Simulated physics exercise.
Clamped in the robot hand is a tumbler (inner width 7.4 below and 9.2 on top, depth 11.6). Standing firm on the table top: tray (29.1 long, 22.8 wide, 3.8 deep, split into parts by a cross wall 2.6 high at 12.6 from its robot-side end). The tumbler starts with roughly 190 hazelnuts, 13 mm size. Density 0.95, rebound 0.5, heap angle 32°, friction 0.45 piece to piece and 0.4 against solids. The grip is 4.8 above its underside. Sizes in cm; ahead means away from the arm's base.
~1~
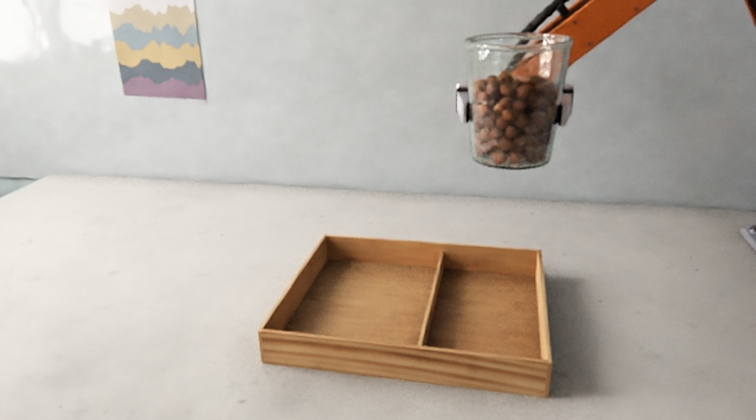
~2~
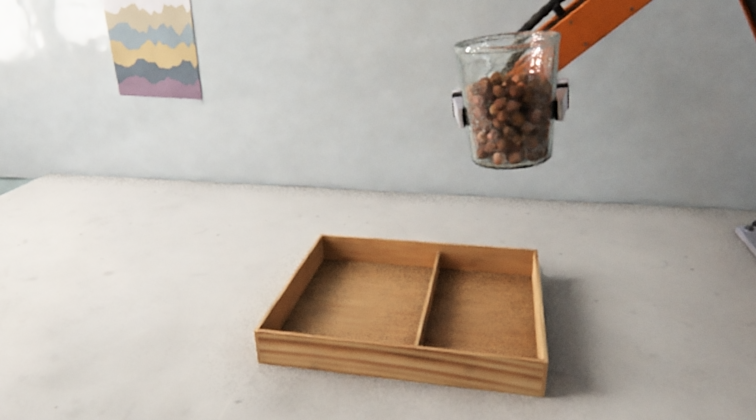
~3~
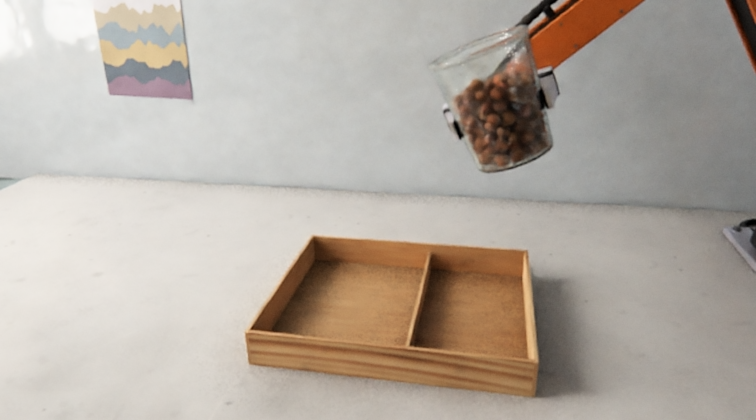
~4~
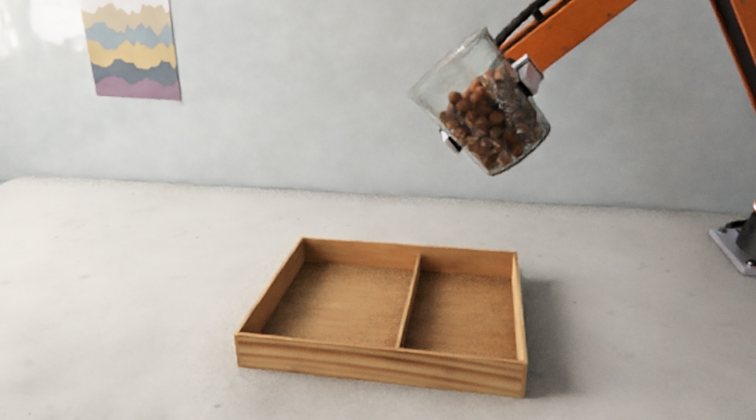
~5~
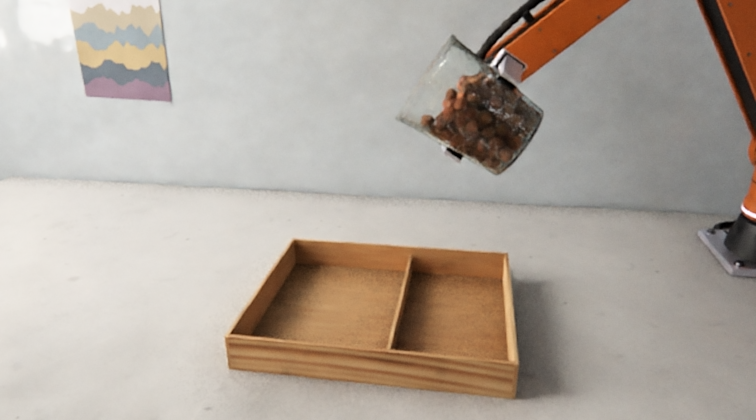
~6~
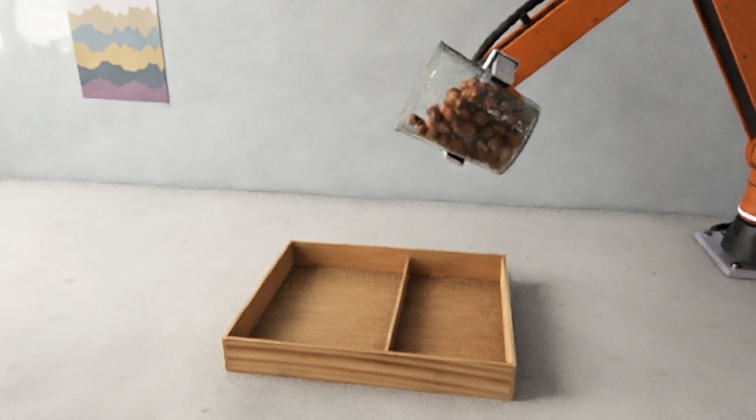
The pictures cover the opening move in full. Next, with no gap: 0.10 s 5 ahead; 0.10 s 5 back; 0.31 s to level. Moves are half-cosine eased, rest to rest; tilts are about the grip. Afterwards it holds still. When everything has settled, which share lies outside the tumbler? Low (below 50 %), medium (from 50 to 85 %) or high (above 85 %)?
Answer: Low; below 50 % of the hazelnuts finish outside the tumbler.
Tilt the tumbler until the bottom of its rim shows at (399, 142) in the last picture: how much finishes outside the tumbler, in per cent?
Some 60 per cent.
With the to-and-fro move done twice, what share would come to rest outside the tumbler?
It would be near 40 per cent.
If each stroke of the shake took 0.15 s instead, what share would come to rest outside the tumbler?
Then about 15 per cent.
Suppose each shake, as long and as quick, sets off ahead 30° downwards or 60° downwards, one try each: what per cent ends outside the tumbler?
Some 10 and 0 per cent.
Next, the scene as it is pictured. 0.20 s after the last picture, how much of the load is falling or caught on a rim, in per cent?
Roughly 19 per cent.
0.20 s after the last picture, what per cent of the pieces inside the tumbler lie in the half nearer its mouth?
About 65 per cent.
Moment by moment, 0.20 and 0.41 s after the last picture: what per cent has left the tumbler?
About 20, 35.
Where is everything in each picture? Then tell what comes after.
The first frame shows tumbler middle at (514, 102), level; upper third of the load around (515, 88), from x 480 to 550, top at y 75; 189 in the tumbler.
The second frame shows tumbler middle at (509, 102), tilted 6° forward; upper third of the load around (509, 89), from x 470 to 545, top at y 75.
The third frame shows tumbler middle at (497, 104), tilted 22° forward; upper third of the load around (501, 91), from x 455 to 540, top at y 75.
The fourth frame shows tumbler middle at (483, 108), tilted 41° forward; upper third of the load around (488, 95), from x 445 to 535, top at y 75.
The fifth frame shows tumbler middle at (472, 111), tilted 57° forward; upper third of the load around (477, 98), from x 425 to 530, top at y 80.
The sixth frame shows tumbler middle at (469, 114), tilted 63° forward; upper third of the load around (479, 103), from x 410 to 525, top at y 85; 189 in the tumbler.
Then, 0.20 s after the last picture, tilted 63° forward, highest piece 30 above the table; 153 in the tumbler, 36 in flight or on a rim.
Then, 0.41 s after the last picture, tilted 15° forward, highest piece 32 above the table; 127 in the tumbler, 47 in the far-side part, 3 on the table or floor, 12 in flight or on a rim.
Then, 0.71 s after the last picture, level, highest piece 28 above the table; 125 in the tumbler, 55 in the far-side part, 7 on the table or floor, 2 in the robot-side part.
Then, 1.76 s after the last picture, level, highest piece 28 above the table; 125 in the tumbler, 55 in the far-side part, 7 on the table or floor, 2 in the robot-side part.
Final count, 125 in the tumbler, 55 in the far-side part, 7 on the table or floor, 2 in the robot-side part. That is 34 % outside the tumbler.
